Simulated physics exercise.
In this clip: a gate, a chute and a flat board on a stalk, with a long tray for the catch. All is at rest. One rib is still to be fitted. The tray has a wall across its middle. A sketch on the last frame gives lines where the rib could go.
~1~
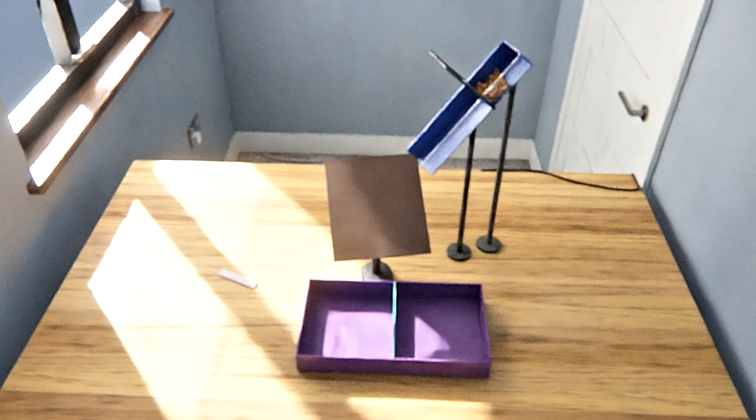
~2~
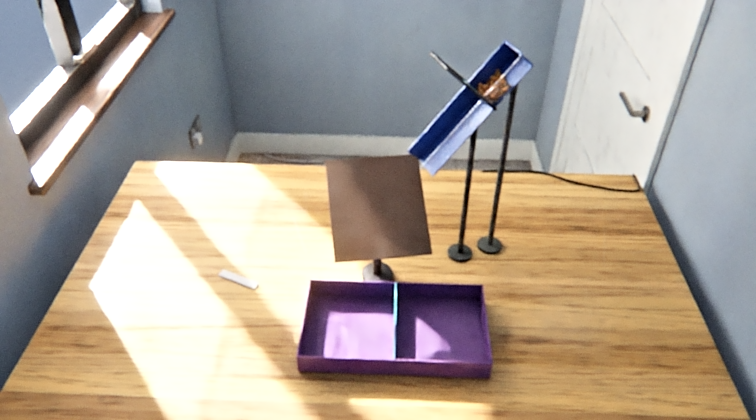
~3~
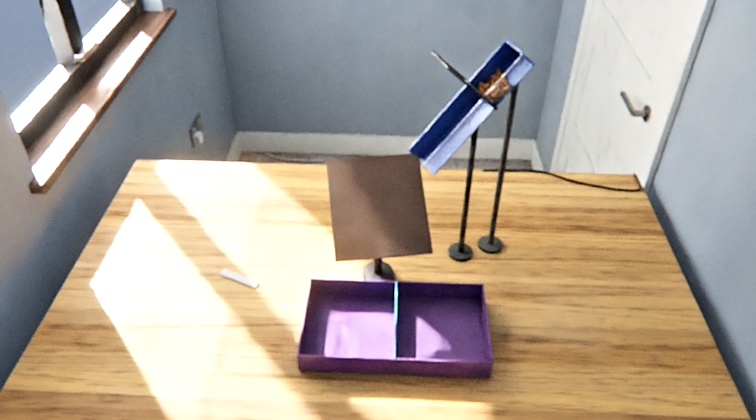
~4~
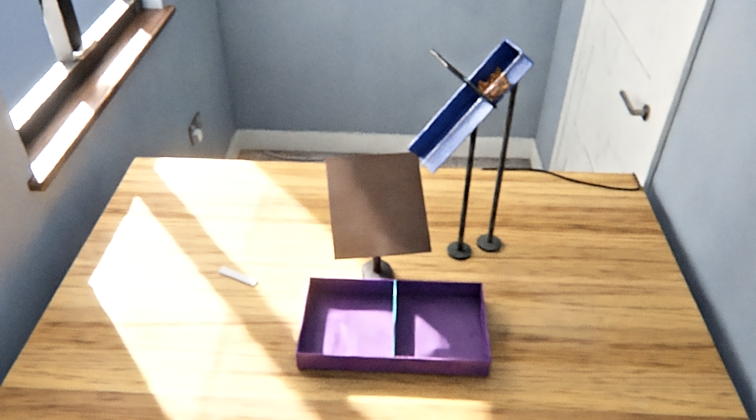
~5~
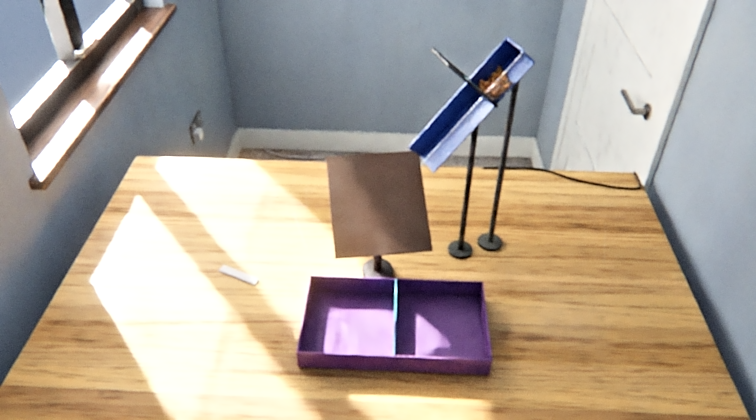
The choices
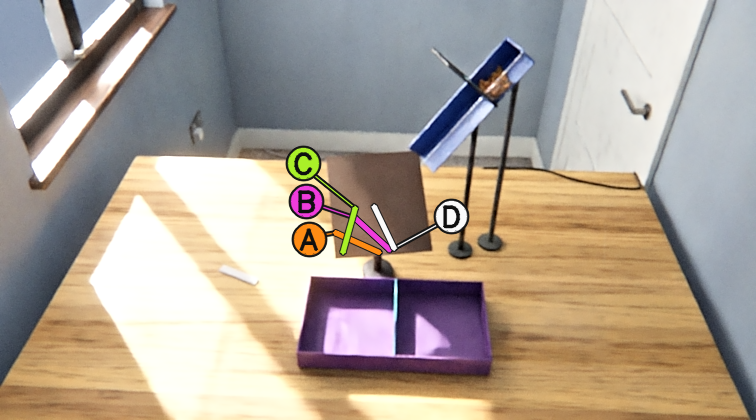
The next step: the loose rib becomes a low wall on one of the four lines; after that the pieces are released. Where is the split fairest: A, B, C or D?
Line A does it best.
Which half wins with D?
More lands on the right.
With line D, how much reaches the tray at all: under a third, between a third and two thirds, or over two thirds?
Over two thirds.
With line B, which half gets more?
The right half.
On the marked copy, line A from (335, 232) to (379, 252); line B from (354, 218) to (389, 249); line C from (355, 208) to (343, 252); line D from (374, 206) to (394, 248).
If A is chosen, of what is caught, about two thirds in the left half, about a third in the right.
If B is chosen, of what is caught, a small part in the left half, most in the right.
If C is chosen, of what is caught, most in the left half, about a quarter in the right.
If D is chosen, of what is caught, a small part in the left half, most in the right.
